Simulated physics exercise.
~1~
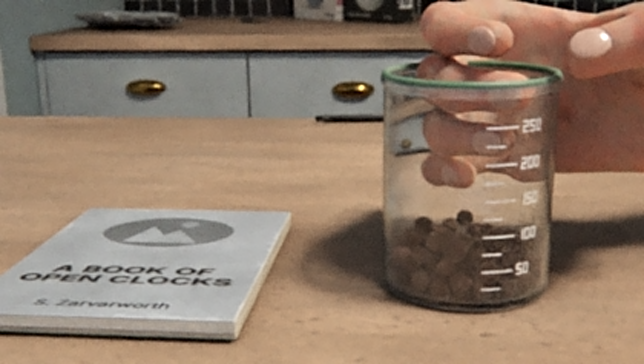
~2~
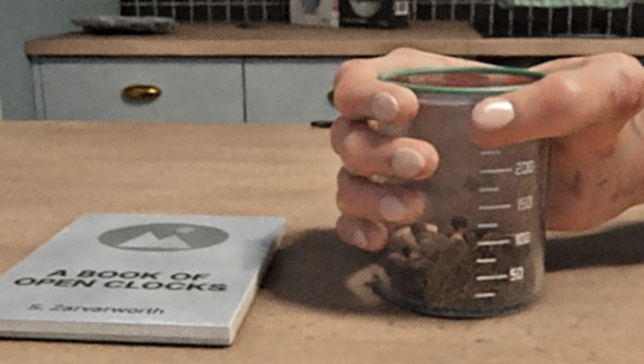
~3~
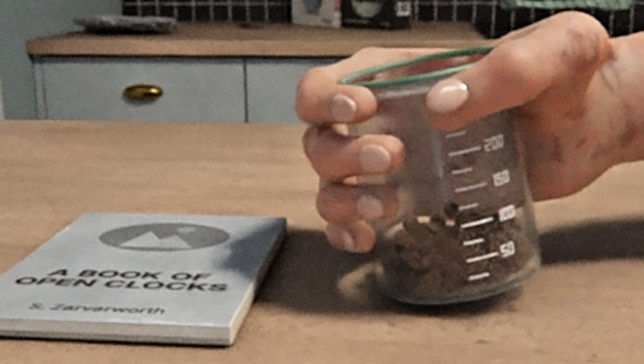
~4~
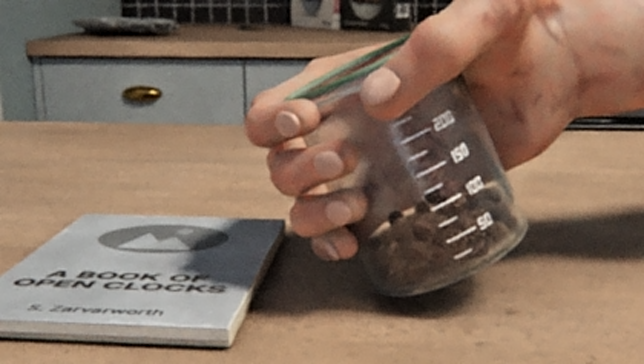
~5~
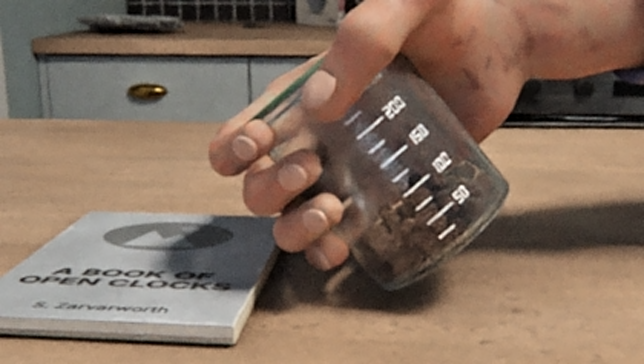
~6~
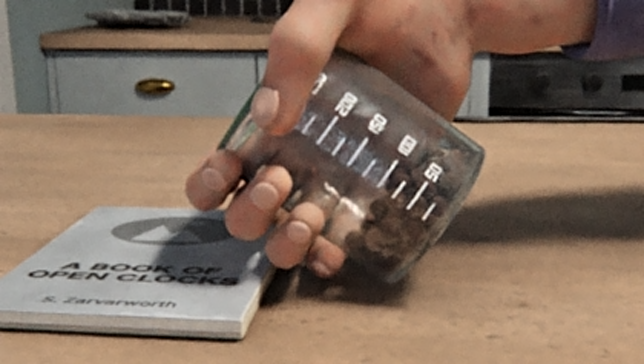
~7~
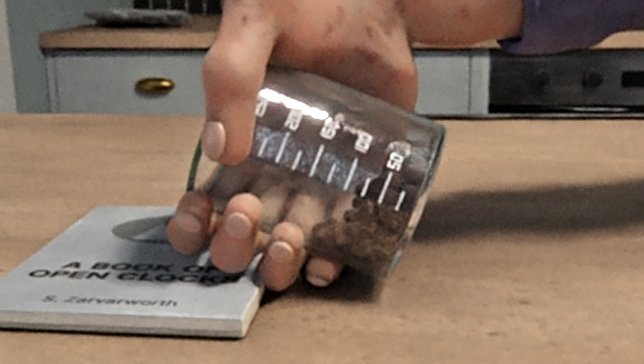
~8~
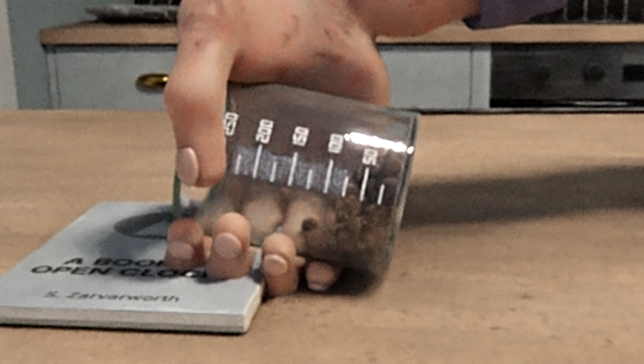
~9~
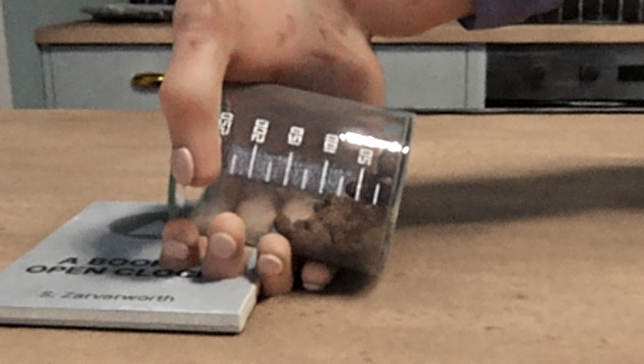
A hand reaches in from the right and grips a clear, open beaker with a green rim and white markings, which stands on a light wooden table in a kitchen, viewed from the front by a slightly swaying camera. Small, dry brown pieces lie in the bottom, and a pale grey book rests at the left, with blue-grey drawers behind. The hand tips the beaker to the left, lifting it slightly and moving it toward the book. The pieces gather along its lower side as it leans further. Finally the beaker lies nearly on its side, its rim end at the book, still held, with the pieces inside.
